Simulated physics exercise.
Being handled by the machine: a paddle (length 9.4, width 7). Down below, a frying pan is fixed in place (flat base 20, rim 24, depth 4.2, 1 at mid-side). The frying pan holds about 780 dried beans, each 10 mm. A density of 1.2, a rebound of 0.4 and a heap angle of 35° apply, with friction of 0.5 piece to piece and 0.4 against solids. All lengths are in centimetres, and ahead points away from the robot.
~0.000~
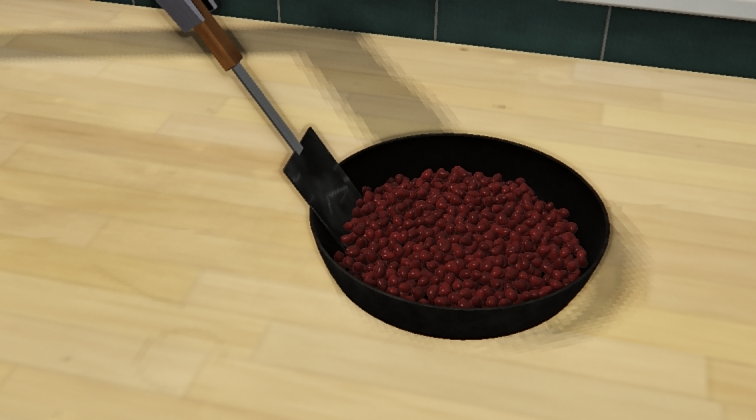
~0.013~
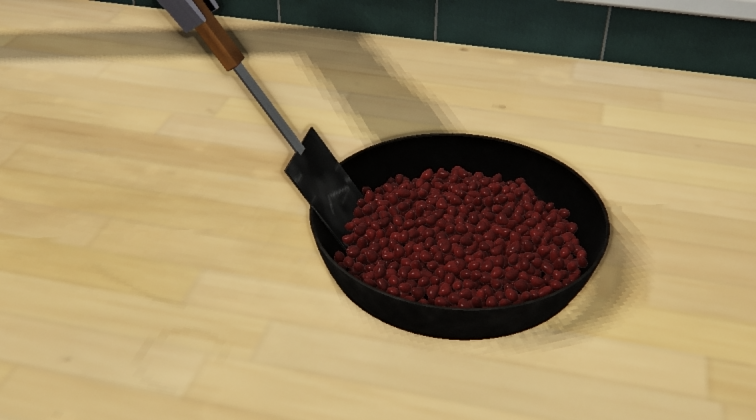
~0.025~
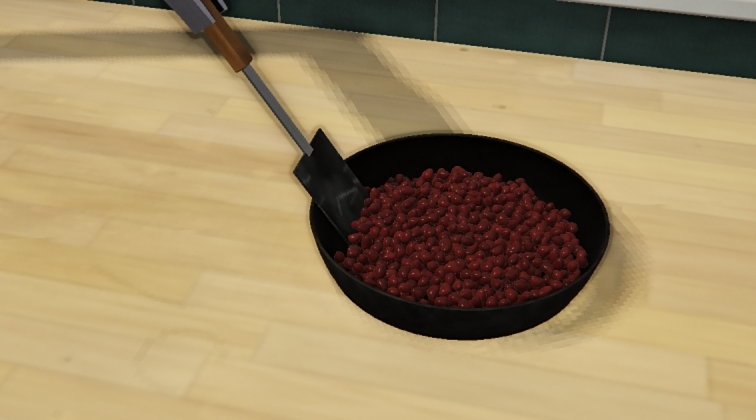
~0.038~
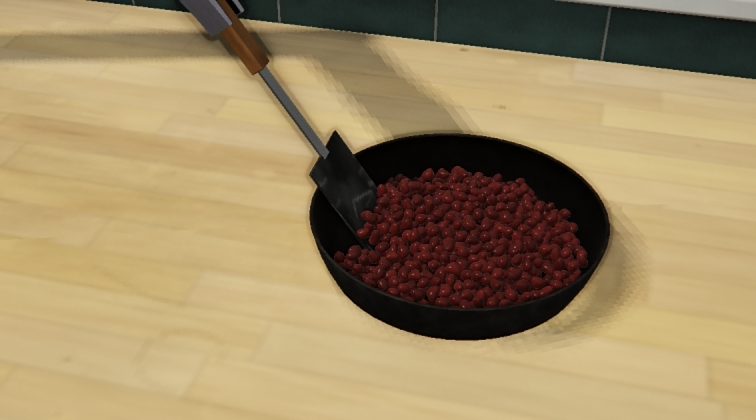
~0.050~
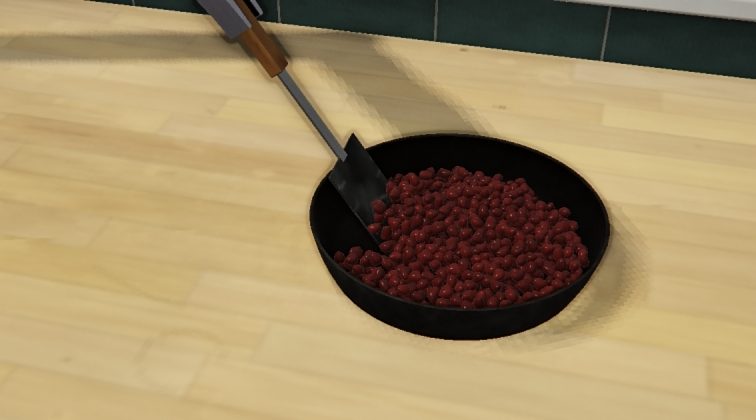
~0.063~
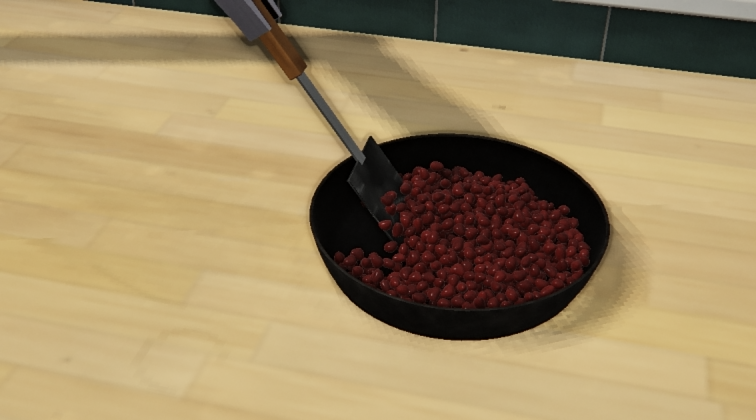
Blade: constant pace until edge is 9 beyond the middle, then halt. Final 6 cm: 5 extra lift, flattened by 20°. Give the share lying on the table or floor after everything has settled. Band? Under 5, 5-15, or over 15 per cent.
Over 15 per cent.
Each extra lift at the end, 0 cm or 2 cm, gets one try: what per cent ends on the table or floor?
I'd put it near 10 in a hundred, then near 20 in a hundred.
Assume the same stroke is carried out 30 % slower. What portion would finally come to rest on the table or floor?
The share on the table or floor would be about 20 percent.
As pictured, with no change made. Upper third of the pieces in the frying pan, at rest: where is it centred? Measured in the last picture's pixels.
Pixel position: Approx. (537, 251).
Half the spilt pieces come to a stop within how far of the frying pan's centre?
That distance comes to about 40 cm.
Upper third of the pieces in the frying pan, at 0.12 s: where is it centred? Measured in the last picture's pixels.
I'd put it somewhere near (514, 221).
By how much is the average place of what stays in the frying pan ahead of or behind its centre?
About 3.0 cm ahead.
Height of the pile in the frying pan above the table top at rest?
5.0 cm.
After 0.09 s, sloping 55°, highest piece 8 above the table; 781 in the frying pan.
After 0.12 s, sloping 50°, highest piece 9 above the table; 781 in the frying pan.
After 0.34 s, sloping 35°, highest piece 13 above the table; 606 in the frying pan, 104 on the table or floor, 71 on the blade or in flight.
After 1.39 s, sloping 35°, highest piece 5 above the table; 606 in the frying pan, 175 on the table or floor.
At rest, 606 in the frying pan, 175 on the table or floor. That is 22 % on the table or floor.
